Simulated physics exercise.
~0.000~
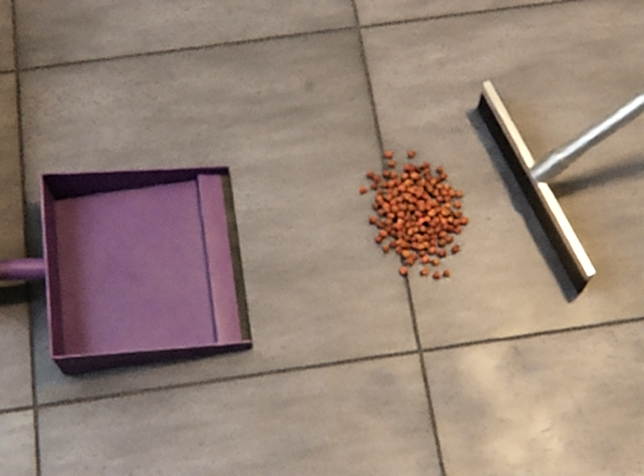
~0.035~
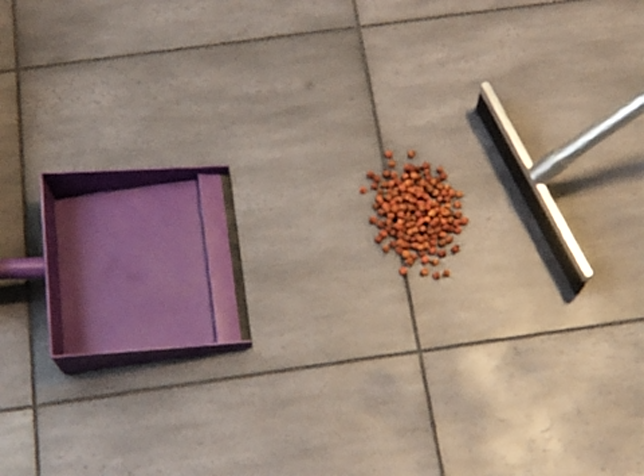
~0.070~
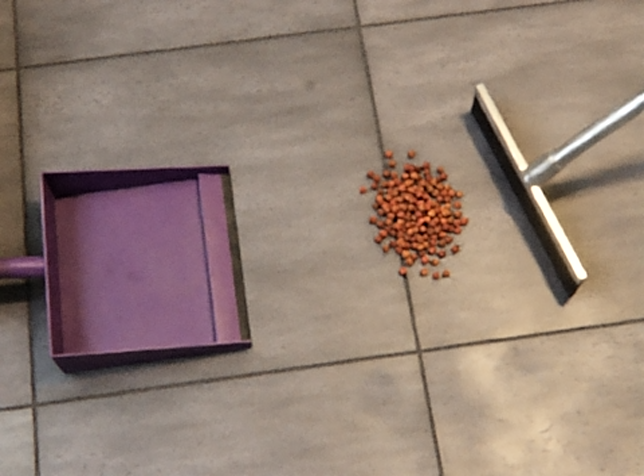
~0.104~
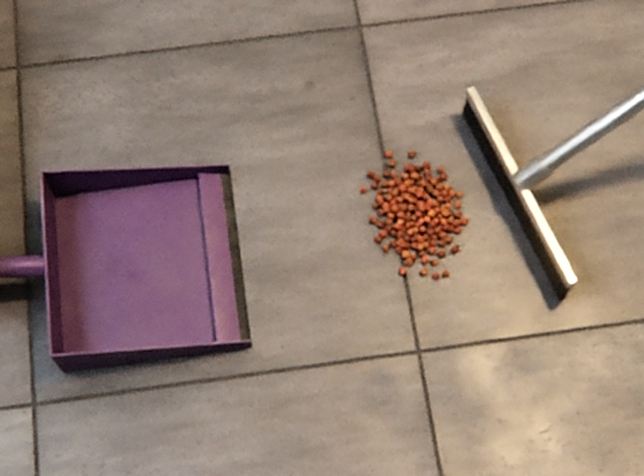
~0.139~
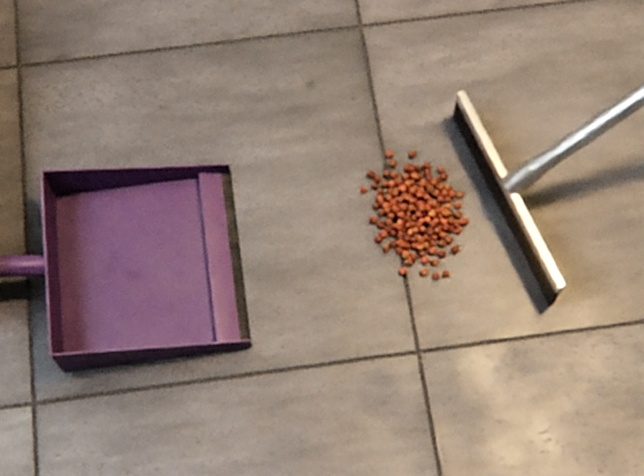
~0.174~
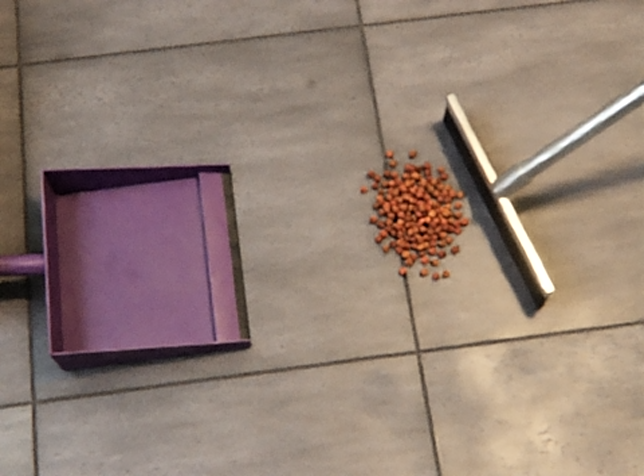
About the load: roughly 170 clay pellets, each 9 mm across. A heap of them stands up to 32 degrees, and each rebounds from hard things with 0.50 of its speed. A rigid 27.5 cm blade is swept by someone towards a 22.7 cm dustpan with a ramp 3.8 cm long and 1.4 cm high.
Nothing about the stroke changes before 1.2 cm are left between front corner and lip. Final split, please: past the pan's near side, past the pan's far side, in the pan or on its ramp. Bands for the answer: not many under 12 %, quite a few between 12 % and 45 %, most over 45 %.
Near side: Not many; far side: Not many; pan: Quite a few.
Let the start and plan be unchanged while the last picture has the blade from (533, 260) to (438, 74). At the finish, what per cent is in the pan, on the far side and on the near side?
You'd see pan at 0, far at 15 and near at 0.
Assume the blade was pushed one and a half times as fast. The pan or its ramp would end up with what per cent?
It would be around 20 per cent.
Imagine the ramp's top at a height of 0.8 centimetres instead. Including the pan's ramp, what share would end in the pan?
Close to 20 per cent then.
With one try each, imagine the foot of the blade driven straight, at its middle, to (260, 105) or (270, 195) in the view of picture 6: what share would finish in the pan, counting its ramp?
Some 0 and 0 per cent.
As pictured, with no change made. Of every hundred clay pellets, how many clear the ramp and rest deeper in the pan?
About 0 %.
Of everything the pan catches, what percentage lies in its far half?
I'd say near 60 per cent.
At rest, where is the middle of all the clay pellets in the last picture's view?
About (251, 270).
Then, at 0.50 s, middle of the blade 18 cm from the lip; 0 % over the lip, far side 0 %, near side 0 %.
Then, at 0.71 s, middle of the blade 10 cm from the lip; 0 % over the lip, far side 0 %, near side 0 %.
After 1.04 s, middle of the blade 5 cm from the lip; 20 % over the lip, far side 0 %, near side 5 %.
At rest (1.4 s), near side 5 %, far side 0 %, pan 20 %, in front of the lip or behind the blade 75 %.
